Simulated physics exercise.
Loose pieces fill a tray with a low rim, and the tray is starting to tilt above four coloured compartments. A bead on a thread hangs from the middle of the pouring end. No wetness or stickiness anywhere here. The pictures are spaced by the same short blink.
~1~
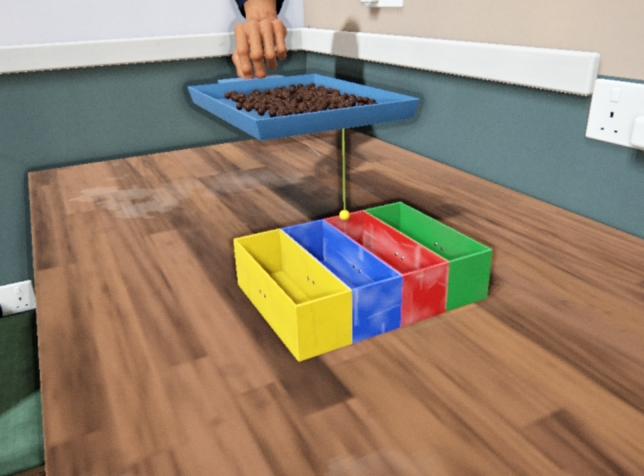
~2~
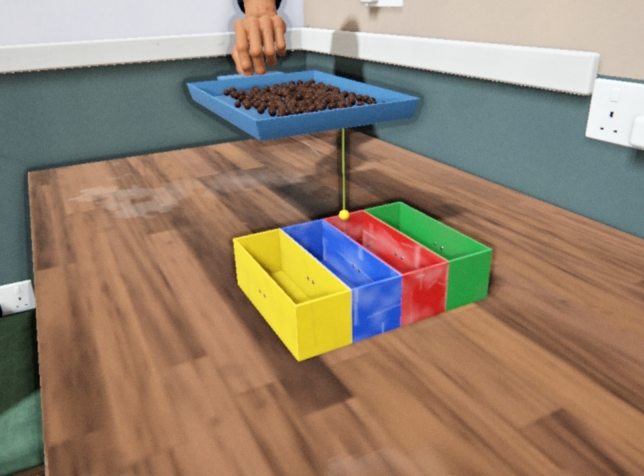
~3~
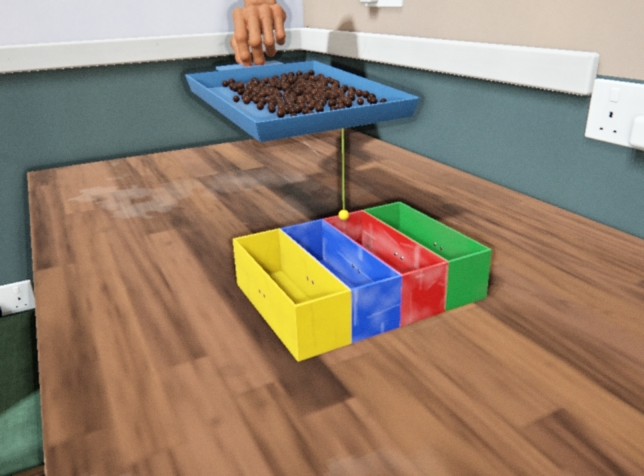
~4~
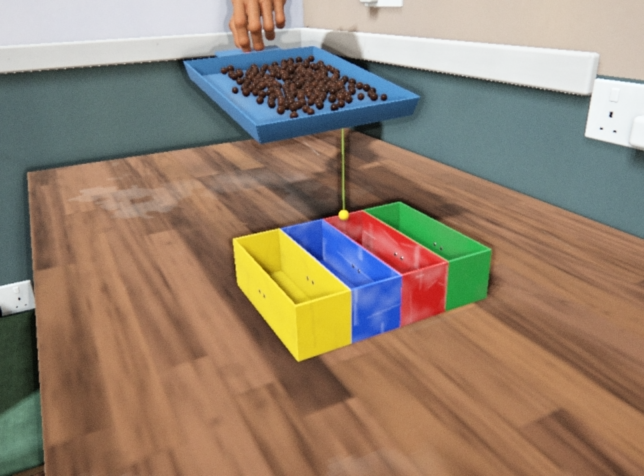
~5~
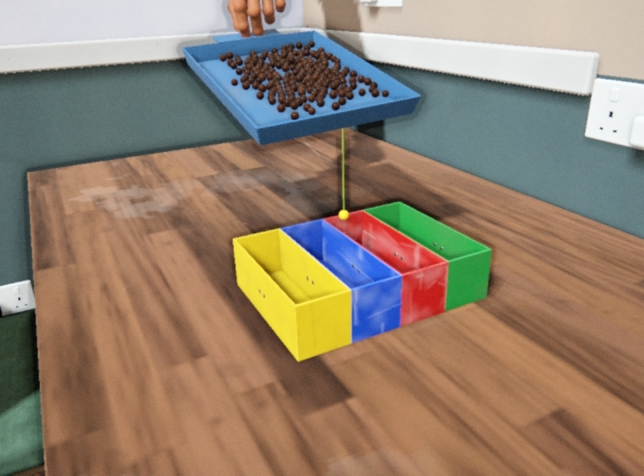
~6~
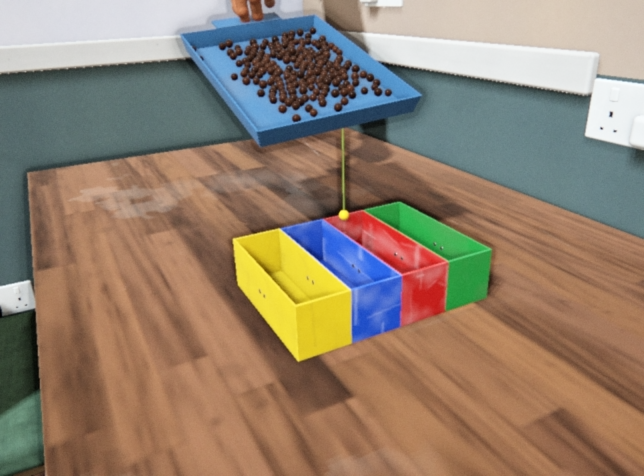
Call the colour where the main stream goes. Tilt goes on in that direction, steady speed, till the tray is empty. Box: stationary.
I call yellow.
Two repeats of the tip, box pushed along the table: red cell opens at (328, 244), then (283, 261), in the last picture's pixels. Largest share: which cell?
First try: The blue cell. Second try: The red cell.
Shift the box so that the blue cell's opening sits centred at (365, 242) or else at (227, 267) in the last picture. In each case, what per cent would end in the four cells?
Roughly 60 % and then 80 %.
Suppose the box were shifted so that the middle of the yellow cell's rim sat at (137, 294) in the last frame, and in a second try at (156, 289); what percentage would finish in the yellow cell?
0 per cent the first time, 0 per cent the second time.
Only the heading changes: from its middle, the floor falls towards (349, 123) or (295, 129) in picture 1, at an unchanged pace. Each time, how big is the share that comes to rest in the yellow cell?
First case around 0 per cent, second case 70 per cent.
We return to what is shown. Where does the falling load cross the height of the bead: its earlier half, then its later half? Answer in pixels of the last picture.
Initially about (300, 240); subsequently about (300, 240).
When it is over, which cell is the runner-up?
That would be blue.
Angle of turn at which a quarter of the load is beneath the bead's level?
About 75 degrees.
Soon, tray tipped steeply; most on the tray; a small part in the yellow cell; a small part in the blue cell; a stray few in the red cell; a small part falling or outside the box.
A while on, tray tipped past a quarter turn; a small part on the tray; about a third in the yellow cell; about a quarter in the blue cell; a small part in the red cell; a stray few in the green cell; about a quarter falling or outside the box.
Towards the end, tray tipped past a quarter turn; about half in the yellow cell; about a third in the blue cell; a small part in the red cell; a stray few in the green cell; a small part falling or outside the box.
Finally, tray tipped past a quarter turn; about half in the yellow cell; about a third in the blue cell; a small part in the red cell; a stray few in the green cell; a small part outside the box.
